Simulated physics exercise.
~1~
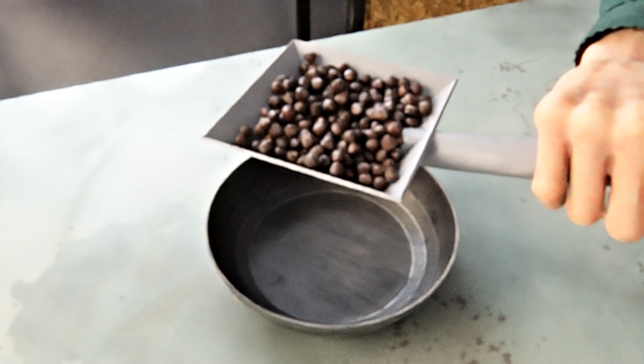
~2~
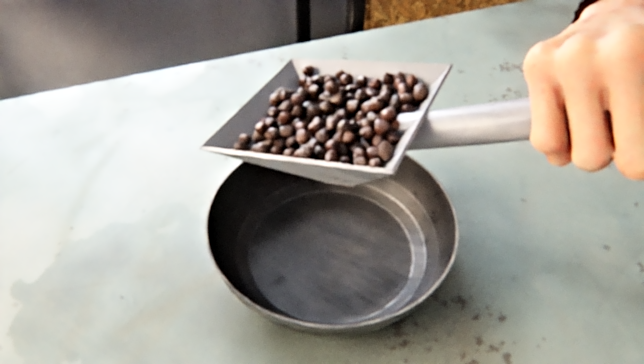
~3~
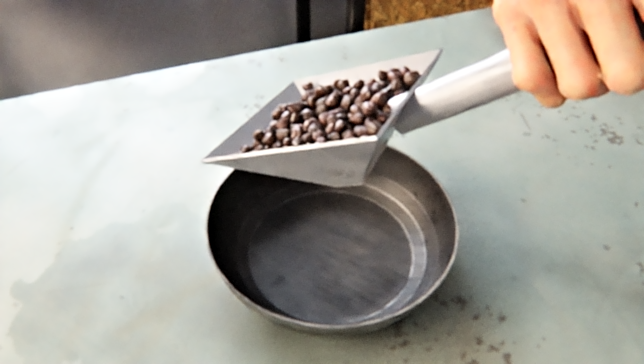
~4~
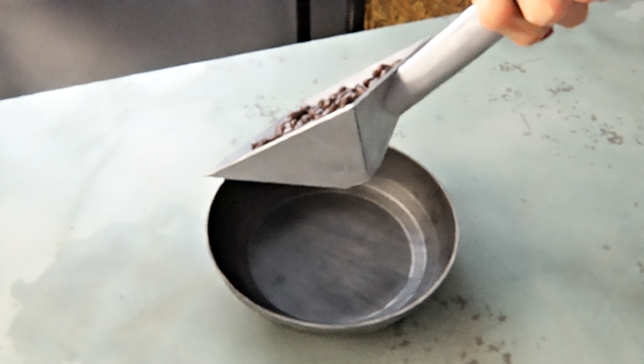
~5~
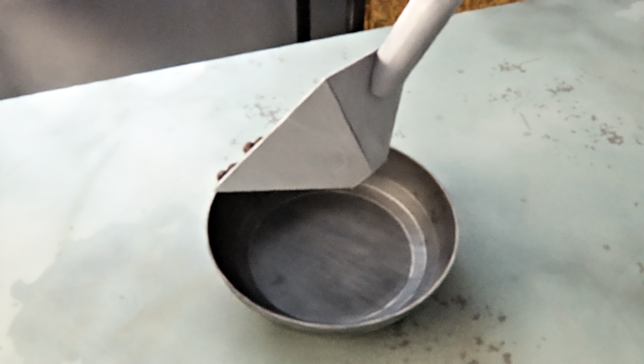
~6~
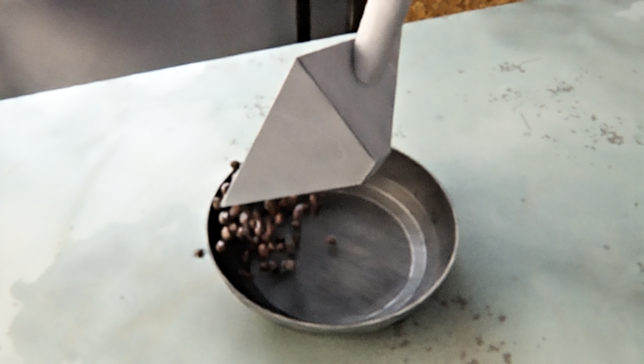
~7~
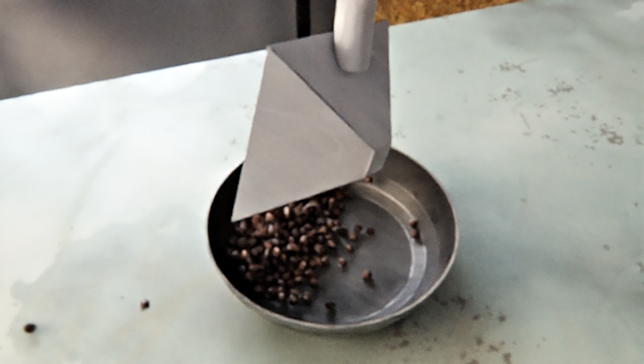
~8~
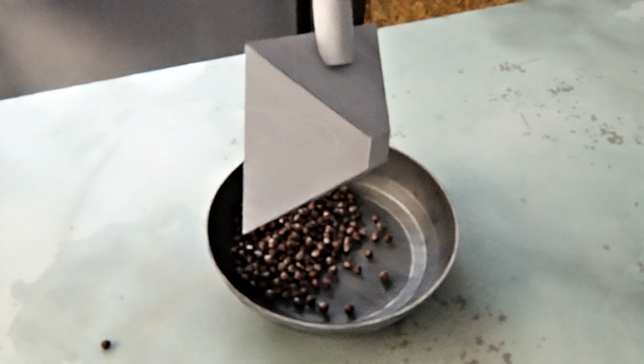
A hand at the upper right holds a grey metal scoop heaped with dark brown beans over a round, dark metal pan, seen from above at an angle on a pale greenish tabletop. The scoop tips steadily toward the left, its handle swinging upward until the hand leaves view. The beans stay put at first, then spill over the lower edge and tumble into the left side of the pan, a few bouncing onto the table. The scoop ends steeply upended above a spread of beans in the pan, with one stray bean at the lower left.
